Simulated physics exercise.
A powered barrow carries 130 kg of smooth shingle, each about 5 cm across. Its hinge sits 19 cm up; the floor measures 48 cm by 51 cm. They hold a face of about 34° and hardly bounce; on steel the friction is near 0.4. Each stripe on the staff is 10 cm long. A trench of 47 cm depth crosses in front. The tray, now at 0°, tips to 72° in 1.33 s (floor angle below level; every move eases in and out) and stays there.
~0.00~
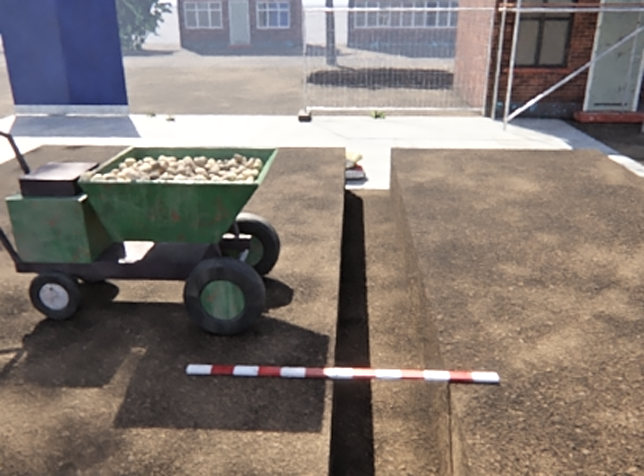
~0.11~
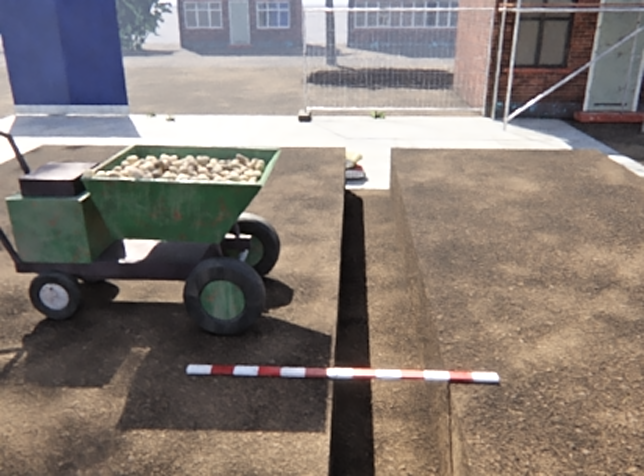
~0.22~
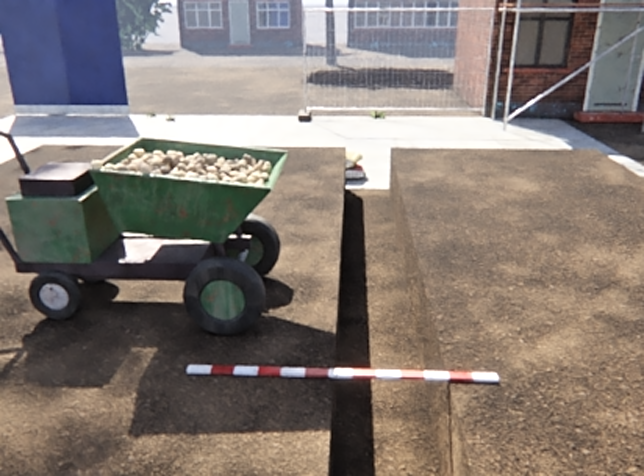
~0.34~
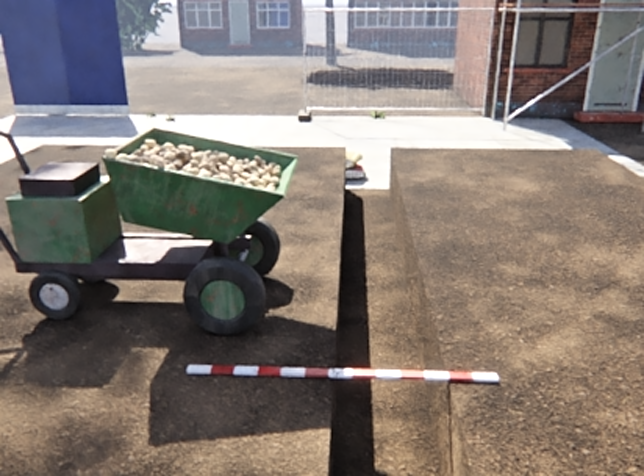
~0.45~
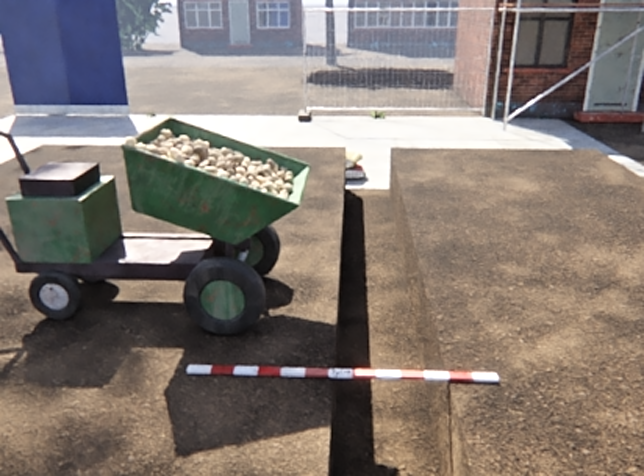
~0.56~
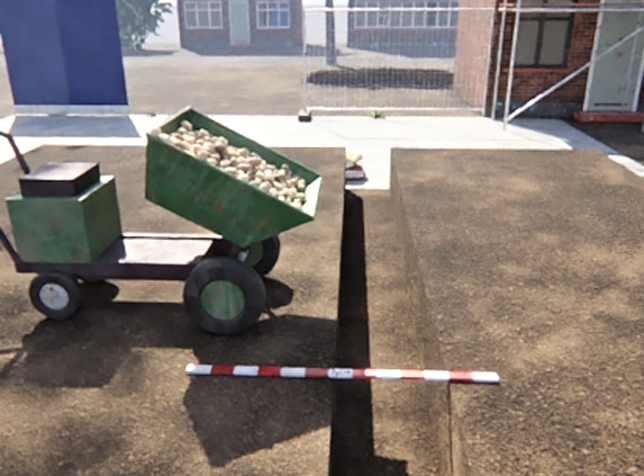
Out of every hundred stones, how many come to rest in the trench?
Some 99 per cent of it.
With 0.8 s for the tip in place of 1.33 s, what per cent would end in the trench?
In that case some 95 per cent.
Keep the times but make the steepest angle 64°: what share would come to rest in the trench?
It would be near 95 per cent.
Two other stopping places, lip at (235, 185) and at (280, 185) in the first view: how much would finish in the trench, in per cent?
First some 100, then 90 per cent.
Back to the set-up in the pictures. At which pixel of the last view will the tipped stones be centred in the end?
Around (390, 371).
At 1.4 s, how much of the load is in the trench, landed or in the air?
About 55 per cent by then.
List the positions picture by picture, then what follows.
In the first frame, the tray is at 0°, its lip at (258, 185); the top of the load is at (177, 164).
The second frame shows lip at (262, 186), floor tilted 1°, highest stones at (172, 164); the stones move at 0.2 m/s on average.
The third frame shows lip at (271, 189), floor tilted 5°, highest stones at (166, 159); the stones move at 0.4 m/s on average.
In the fourth frame, the tray is at 11°, its lip at (284, 196); the top of the load is at (165, 151); the stones move at 0.5 m/s on average.
The fifth frame shows lip at (299, 206), floor tilted 19°, highest stones at (171, 142); the stones move at 0.6 m/s on average.
The sixth frame shows lip at (314, 219), floor tilted 28°, highest stones at (185, 134); the stones move at 0.7 m/s on average.
After 1.0 s the floor is at 61°; 99 % in the tray, 1 % in the trench; the foremost stones are at (363, 255).
After 1.4 s the floor is at 72°; 44 % in the tray, 56 % in the trench, 1 % past the trench; the foremost stones are at (433, 325).
After 1.8 s the floor is at 72°; 18 % in the tray, 82 % in the trench, 1 % past the trench; the foremost stones are at (459, 309).
After 3.7 s the floor is at 72°; 0 % in the tray, 99 % in the trench, 1 % past the trench; the foremost stones are at (467, 323).
